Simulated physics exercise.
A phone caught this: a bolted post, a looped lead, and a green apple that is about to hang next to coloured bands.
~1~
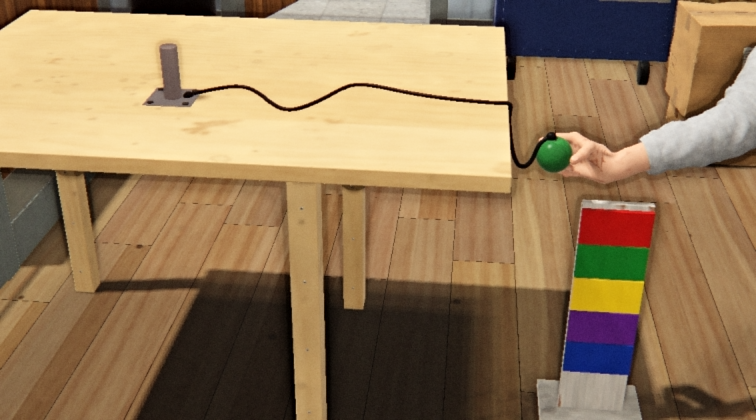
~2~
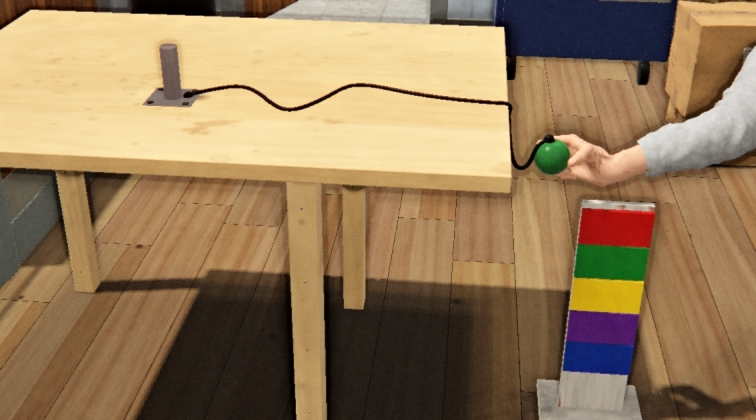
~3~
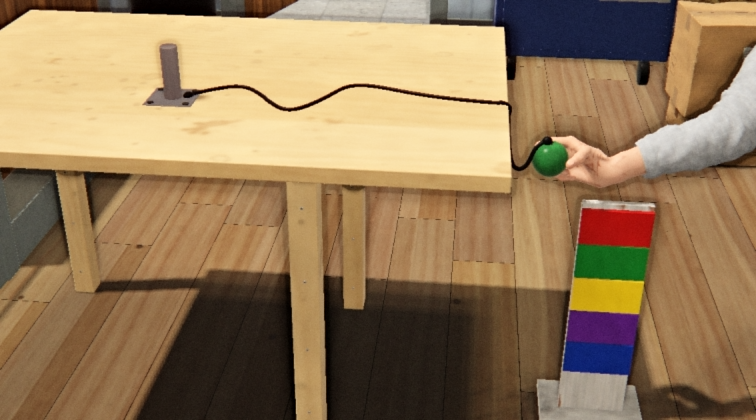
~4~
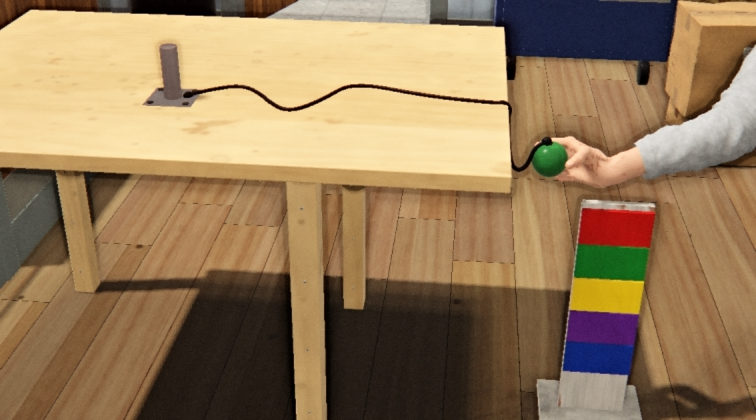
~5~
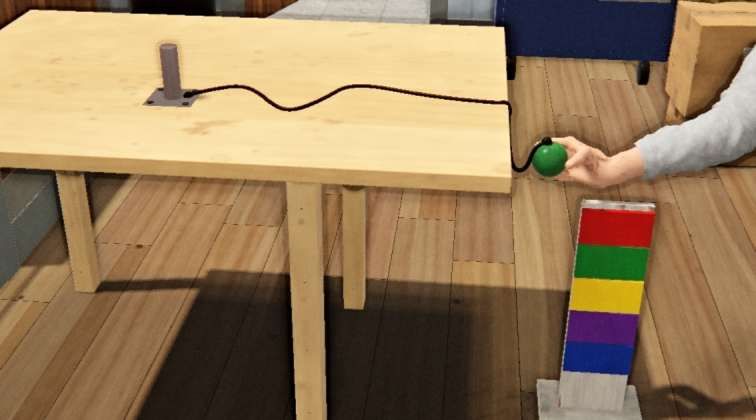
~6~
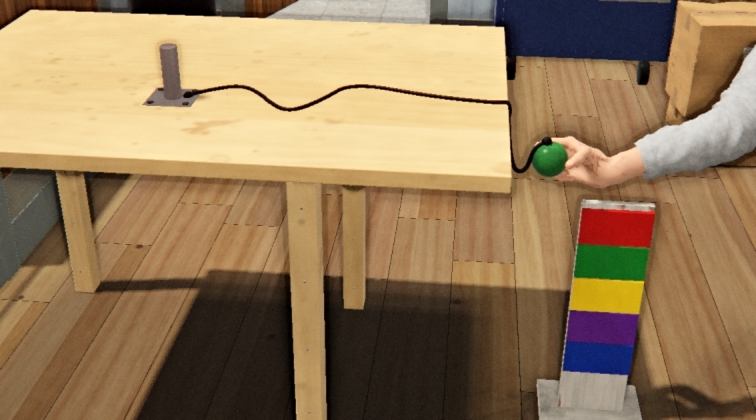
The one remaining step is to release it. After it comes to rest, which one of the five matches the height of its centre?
The one that matches is yellow.
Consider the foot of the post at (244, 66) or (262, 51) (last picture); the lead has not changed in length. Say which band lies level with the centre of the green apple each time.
It comes out purple the first time and purple the second time.
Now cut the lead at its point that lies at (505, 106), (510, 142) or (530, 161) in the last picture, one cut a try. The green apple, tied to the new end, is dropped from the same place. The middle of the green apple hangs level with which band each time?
Try 1 - higher than all five; try 2 - red; try 3 - green.
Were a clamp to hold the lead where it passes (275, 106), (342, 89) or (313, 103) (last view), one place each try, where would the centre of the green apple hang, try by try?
Approximately (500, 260), (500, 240) and (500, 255), respectively.
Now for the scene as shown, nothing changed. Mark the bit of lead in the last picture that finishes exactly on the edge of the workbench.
It's the bit near (432, 96).
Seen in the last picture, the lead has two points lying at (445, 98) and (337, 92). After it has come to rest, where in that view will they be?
Final spots: (508, 113), then (399, 98).
A little later, apple near (520, 278); level with yellow.
Next, apple near (476, 284); level with yellow.
When it is over, apple near (495, 288); level with yellow. The lead holds its middle at yellow.
